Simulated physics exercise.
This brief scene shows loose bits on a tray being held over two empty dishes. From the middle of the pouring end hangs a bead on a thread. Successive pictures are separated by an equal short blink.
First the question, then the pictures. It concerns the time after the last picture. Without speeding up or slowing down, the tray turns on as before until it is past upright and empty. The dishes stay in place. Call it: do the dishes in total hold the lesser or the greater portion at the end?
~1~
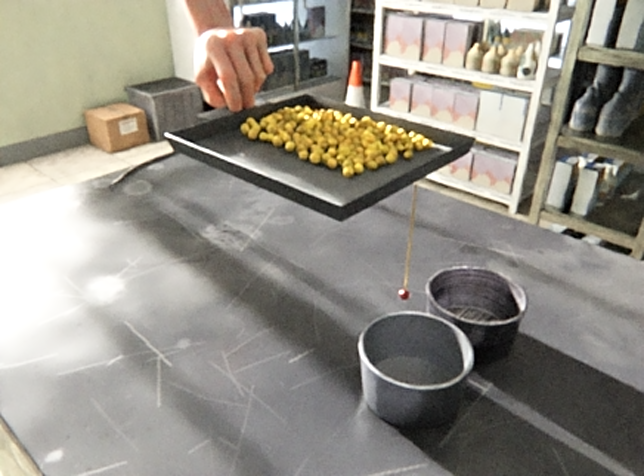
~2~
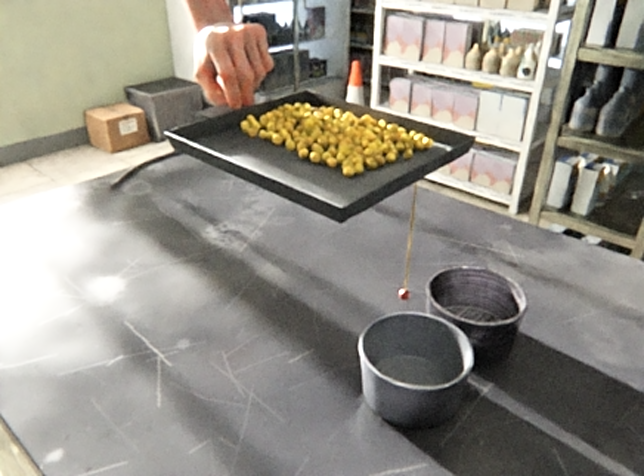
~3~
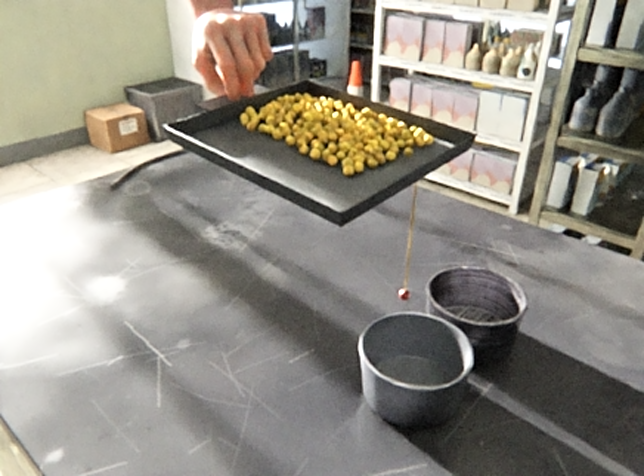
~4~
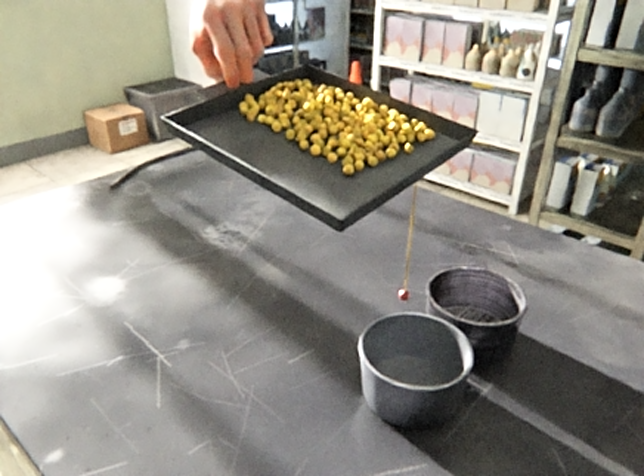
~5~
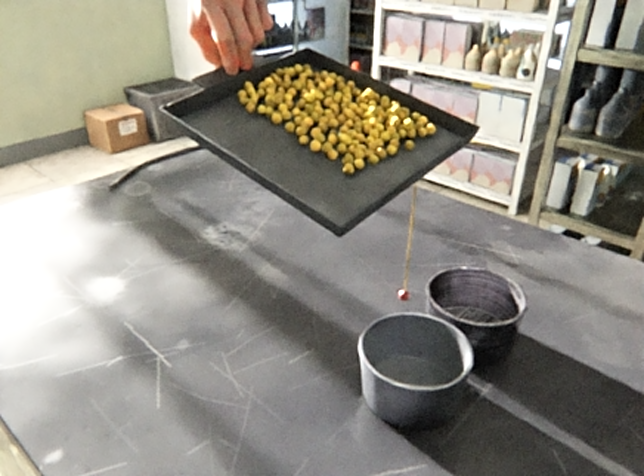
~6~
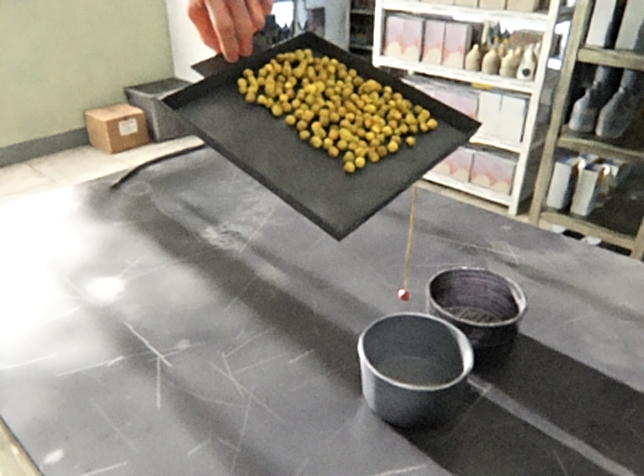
In total they hold the lesser portion.
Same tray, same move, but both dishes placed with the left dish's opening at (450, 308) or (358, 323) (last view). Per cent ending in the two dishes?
Trial 1 0%, trial 2 50%.
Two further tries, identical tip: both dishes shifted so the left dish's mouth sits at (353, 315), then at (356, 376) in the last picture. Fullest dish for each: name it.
Place 1: The one on the left side; place 2: The one on the left side.
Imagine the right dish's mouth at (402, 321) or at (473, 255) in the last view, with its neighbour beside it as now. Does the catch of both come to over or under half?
Well, the bulk the first time and the minor share the second time.
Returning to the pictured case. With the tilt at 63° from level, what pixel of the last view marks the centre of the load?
(351, 187).
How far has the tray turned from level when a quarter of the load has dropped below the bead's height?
Angle: Close to 90°.
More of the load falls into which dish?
More finishes in the dish at left.
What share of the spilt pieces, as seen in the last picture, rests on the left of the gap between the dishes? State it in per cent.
I make it about 100 percent or so.
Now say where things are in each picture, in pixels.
Corners of the pouring end at (342, 202) and (470, 137), level; middle of the load at (333, 133), puffed corn balls; left dish at (461, 392); right dish at (517, 331); bead on its thread at (405, 295), in the first frame.
Corners of the pouring end at (342, 203) and (470, 136), level; middle of the load at (333, 132), in the second frame.
Corners of the pouring end at (342, 208) and (471, 134), tipped barely, lowest at the left corner; middle of the load at (334, 126), in the third frame.
Corners of the pouring end at (342, 214) and (472, 130), tipped a little, lowest at the left corner; middle of the load at (334, 117), in the fourth frame.
Corners of the pouring end at (341, 221) and (474, 127), tipped a little, lowest at the left corner; middle of the load at (334, 108), in the fifth frame.
Corners of the pouring end at (341, 227) and (476, 123), tipped clearly, lowest at the left corner; middle of the load at (336, 99); left dish at (461, 393); right dish at (517, 331), in the sixth frame.
Soon, tray tipped steeply; nearly all on the tray; a stray few outside both; a small part in the air.
A while on, tray tipped past a quarter turn; about two thirds on the tray; a small part in the left dish; about a quarter outside both; a stray few in the air.
Towards the end, tray tipped past a quarter turn; about a third in the left dish; about two thirds outside both.
Finally, tray tipped past a quarter turn; about a third in the left dish; a stray few in the right dish; about two thirds outside both.
